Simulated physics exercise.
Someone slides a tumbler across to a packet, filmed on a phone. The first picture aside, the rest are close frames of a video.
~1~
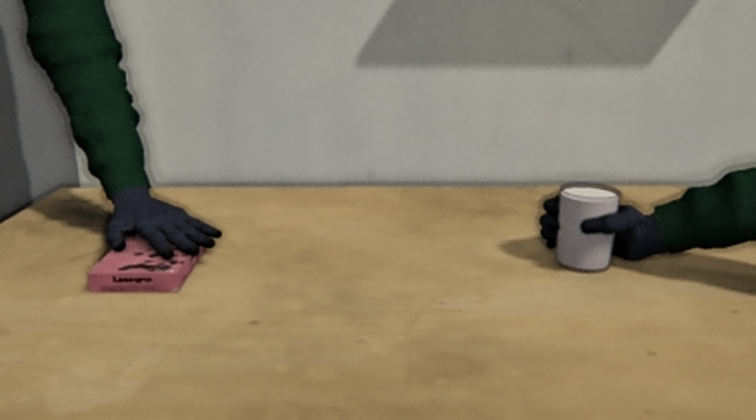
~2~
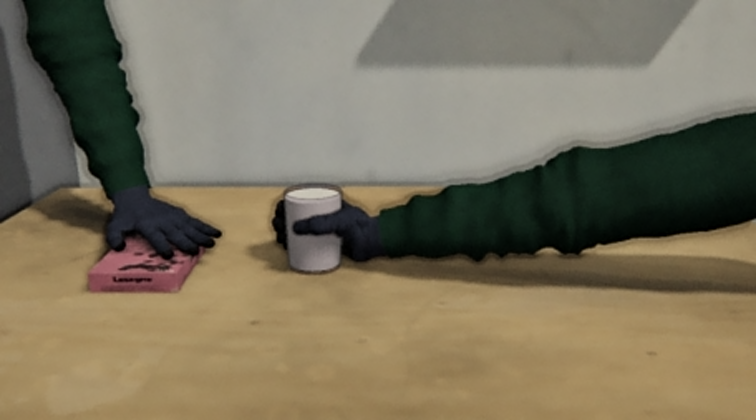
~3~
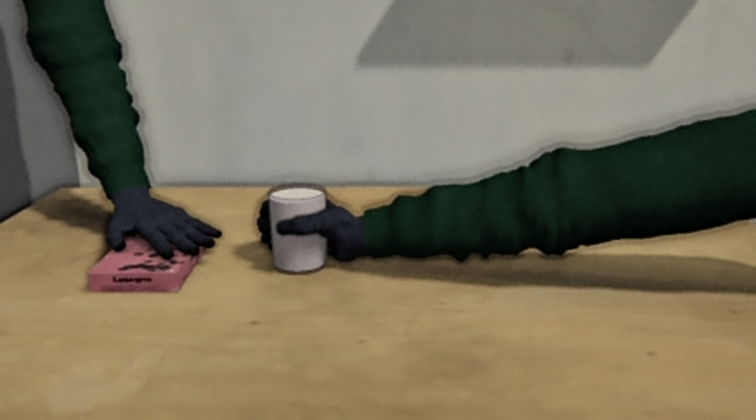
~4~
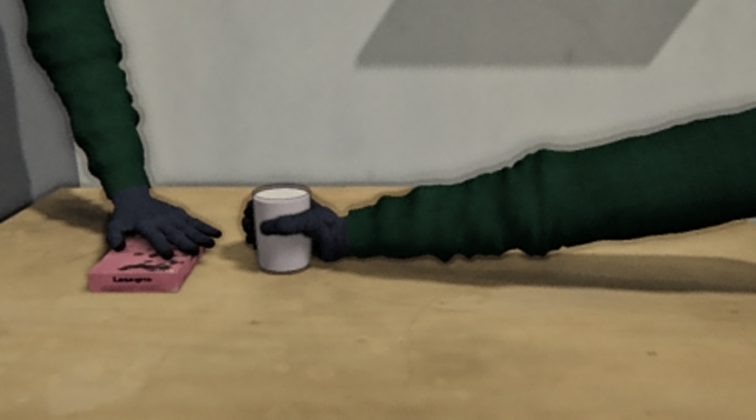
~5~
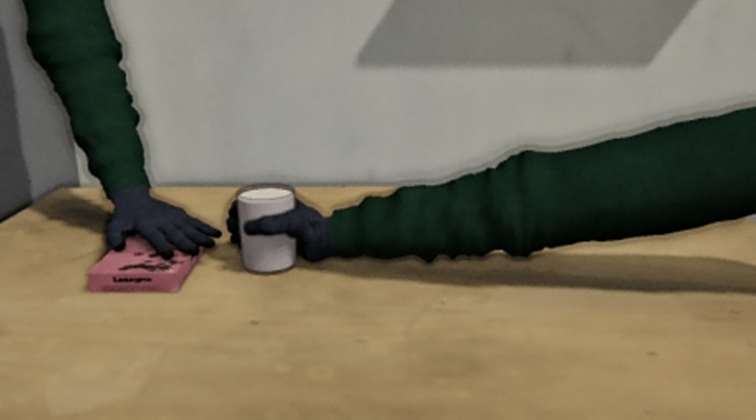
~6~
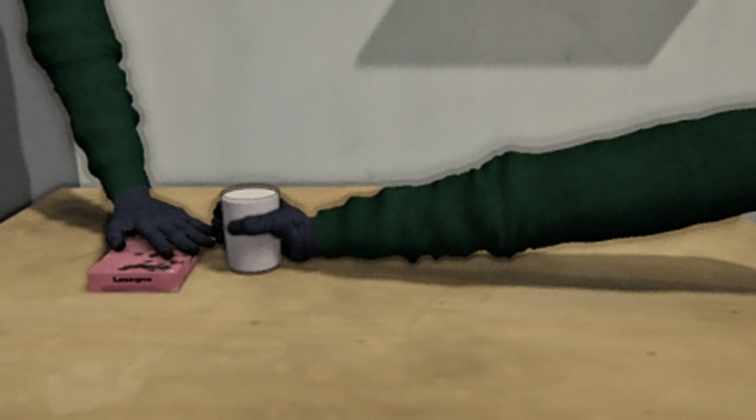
A gloved hand in a green sleeve slid a nearly full white tumbler leftward across the table, close to a pink packet, while another gloved hand stayed resting on the packet.
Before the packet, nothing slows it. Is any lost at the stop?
Sloshes out.
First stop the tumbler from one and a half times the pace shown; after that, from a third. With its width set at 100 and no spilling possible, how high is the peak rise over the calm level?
In order, 40 % and 10 %.
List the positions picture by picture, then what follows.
In the first picture, at rest; tumbler (587, 225) nearly full; packet (155, 257).
In the second picture, under way; tumbler nearly full, surface at (313, 196).
In the third picture, on by 15 px; tumbler (298, 226) nearly full.
In the fourth picture, on by 15 px; tumbler nearly full, surface at (282, 196).
In the fifth picture, on by 15 px; tumbler (268, 226) nearly full.
In the sixth picture, on by 15 px; tumbler nearly full, surface at (251, 196); packet (155, 257).
Shortly, the tumbler meets the packet.
Then, the milk surges up the wall; it has lost some.
At the finish, the tumbler stands at the packet; it has lost some.
